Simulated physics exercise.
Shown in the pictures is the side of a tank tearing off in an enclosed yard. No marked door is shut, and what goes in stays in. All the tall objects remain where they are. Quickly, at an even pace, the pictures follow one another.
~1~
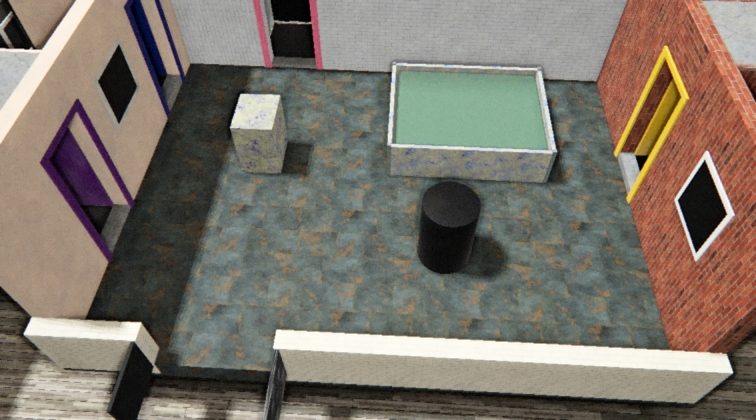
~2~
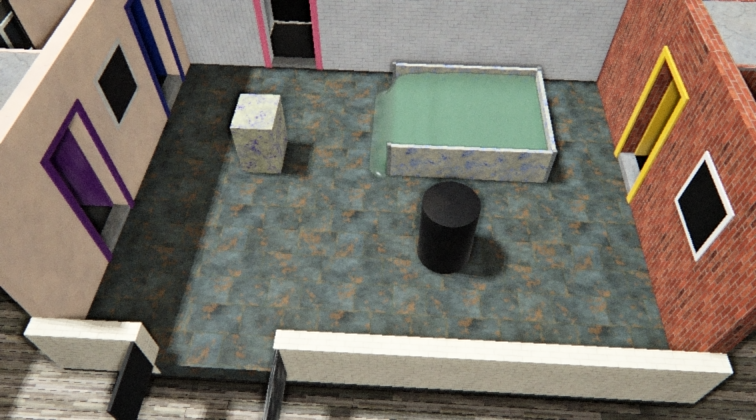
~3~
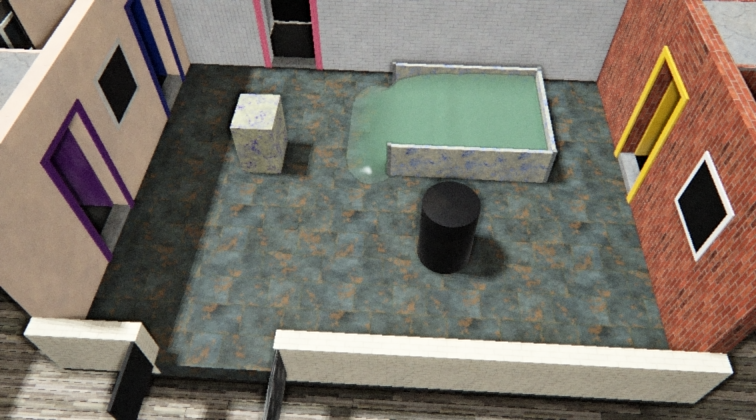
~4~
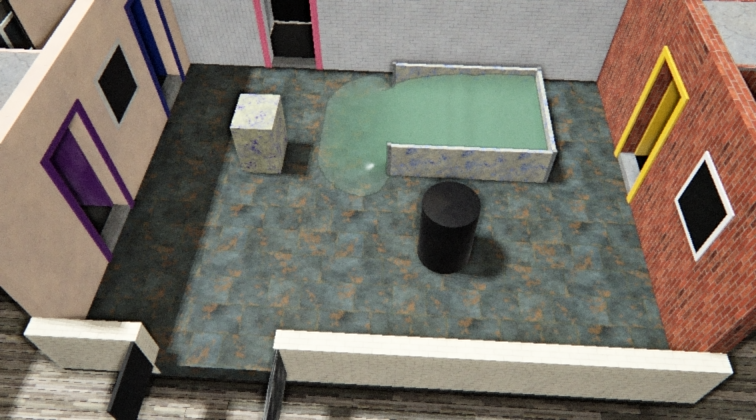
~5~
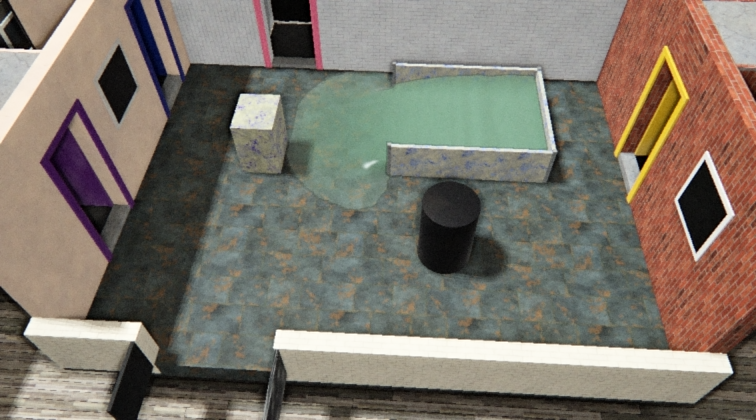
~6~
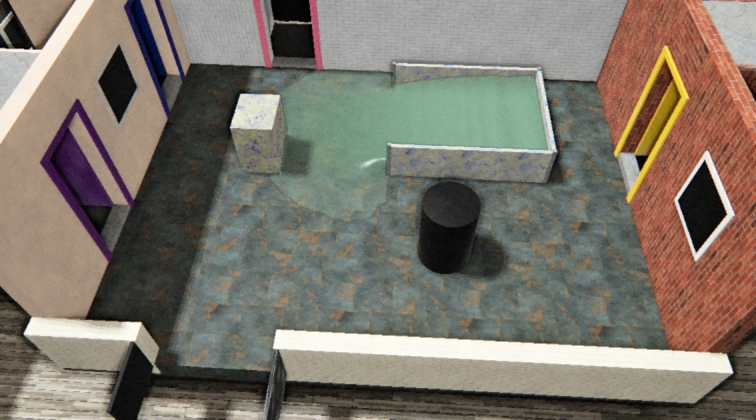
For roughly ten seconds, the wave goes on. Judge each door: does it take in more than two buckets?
My call: The pink door takes in more, the yellow door keeps it to two or fewer, the purple door keeps it to two or fewer, the blue door takes in more.
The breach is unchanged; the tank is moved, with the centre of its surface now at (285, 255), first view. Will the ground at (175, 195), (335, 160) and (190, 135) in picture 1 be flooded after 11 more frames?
Check in sequence: Soaked through, still parched, soaked through.
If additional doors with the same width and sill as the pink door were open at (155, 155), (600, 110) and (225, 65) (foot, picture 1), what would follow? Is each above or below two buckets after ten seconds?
First door gets past it, second door doesn't reach it, third door gets past it.
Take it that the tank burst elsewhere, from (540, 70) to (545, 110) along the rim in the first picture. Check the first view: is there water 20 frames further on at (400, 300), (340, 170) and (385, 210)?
One by one: Unsoaked; unsoaked; unsoaked.
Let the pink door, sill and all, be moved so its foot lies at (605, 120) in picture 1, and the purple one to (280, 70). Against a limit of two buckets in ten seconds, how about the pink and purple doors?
Taking them in turn, the pink one falls short and the purple one tops the two-pail mark.
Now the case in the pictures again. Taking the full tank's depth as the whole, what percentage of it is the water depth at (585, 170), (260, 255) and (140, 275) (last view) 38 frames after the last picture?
In that order: 0, 10 and 16 per cent.
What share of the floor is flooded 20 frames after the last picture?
That works out at 55 %.
A moment on, water covers 30 % of the floor; the pink door wet at the sill, nothing in, the yellow door not reached, the purple door not reached, the blue door wet at the sill, nothing in.
Next, water covers 40 % of the floor; the pink door under two buckets in, the yellow door not reached, the purple door wet at the sill, nothing in, the blue door under two buckets in.
Then, water covers 55 % of the floor; the pink door over two buckets in, the yellow door not reached, the purple door wet at the sill, nothing in, the blue door over two buckets in.
Later, water covers 60 % of the floor; the pink door far over two buckets in, the yellow door not reached, the purple door wet at the sill, nothing in, the blue door far over two buckets in.
In the end, water covers 85 % of the floor; the pink door far over two buckets in, the yellow door wet at the sill, nothing in, the purple door wet at the sill, nothing in, the blue door far over two buckets in.
